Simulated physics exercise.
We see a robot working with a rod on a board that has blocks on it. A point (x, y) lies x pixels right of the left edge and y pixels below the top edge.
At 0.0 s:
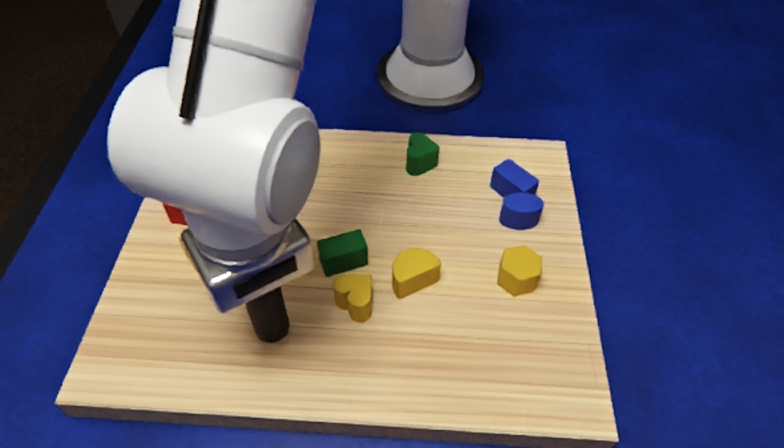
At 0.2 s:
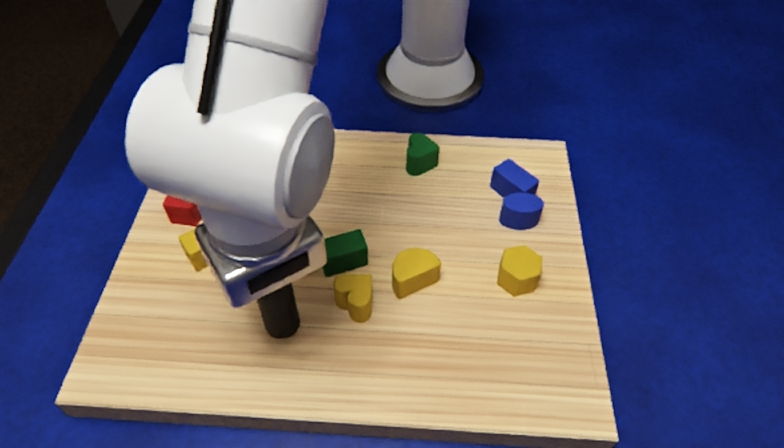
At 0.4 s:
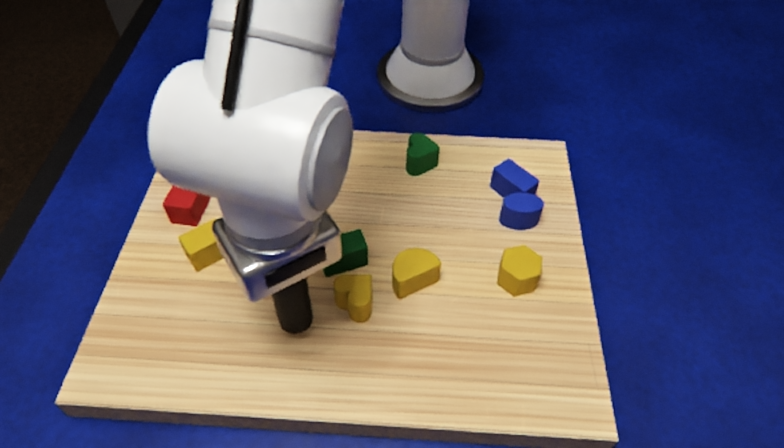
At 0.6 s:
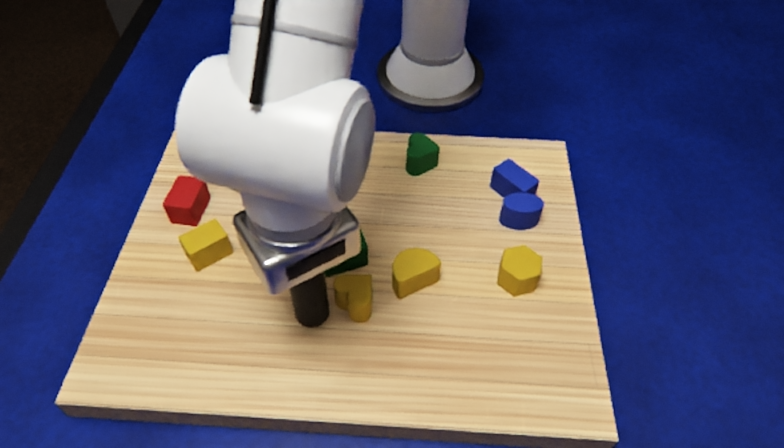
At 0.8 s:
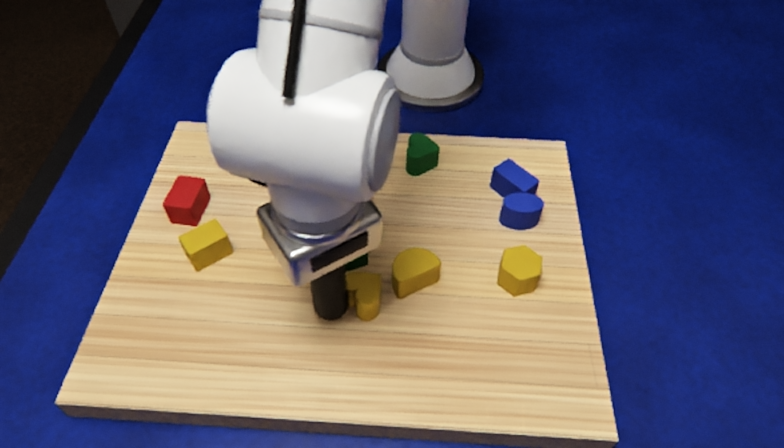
A light wooden board lies on a blue surface, seen from above at an angle by a camera that stays still. A white robot arm holds a short black rod over its left half, among red, yellow, green and blue blocks, with a yellow heart near the middle. The arm moves the rod steadily rightward and slightly away, up to the heart, which shifts slightly right.
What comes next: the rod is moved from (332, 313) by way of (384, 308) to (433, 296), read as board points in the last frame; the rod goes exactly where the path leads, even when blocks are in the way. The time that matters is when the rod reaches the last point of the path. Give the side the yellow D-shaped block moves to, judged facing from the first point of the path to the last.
To the path's left.
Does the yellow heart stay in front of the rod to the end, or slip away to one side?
Kept ahead.
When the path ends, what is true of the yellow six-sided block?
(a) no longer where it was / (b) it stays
Correct choice: B.
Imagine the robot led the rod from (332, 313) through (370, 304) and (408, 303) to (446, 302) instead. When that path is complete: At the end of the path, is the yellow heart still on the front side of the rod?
Yes.
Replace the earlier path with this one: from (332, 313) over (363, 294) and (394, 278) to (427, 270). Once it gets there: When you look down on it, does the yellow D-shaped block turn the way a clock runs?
No, it doesn't check out.
The first path, step by step. One third of the way, rod (367, 303); yellow heart (398, 284); yellow D-shaped block (430, 258), turned 25° anticlockwise.
Two thirds of the way, rod (401, 298); yellow heart (431, 283), turned 30° clockwise; yellow D-shaped block (442, 253), turned 70° anticlockwise.
At the end, rod (433, 290); green rectangular block not moved; yellow heart (465, 275), turned 30° clockwise; yellow D-shaped block (457, 243), turned 120° anticlockwise; yellow six-sided block not moved.
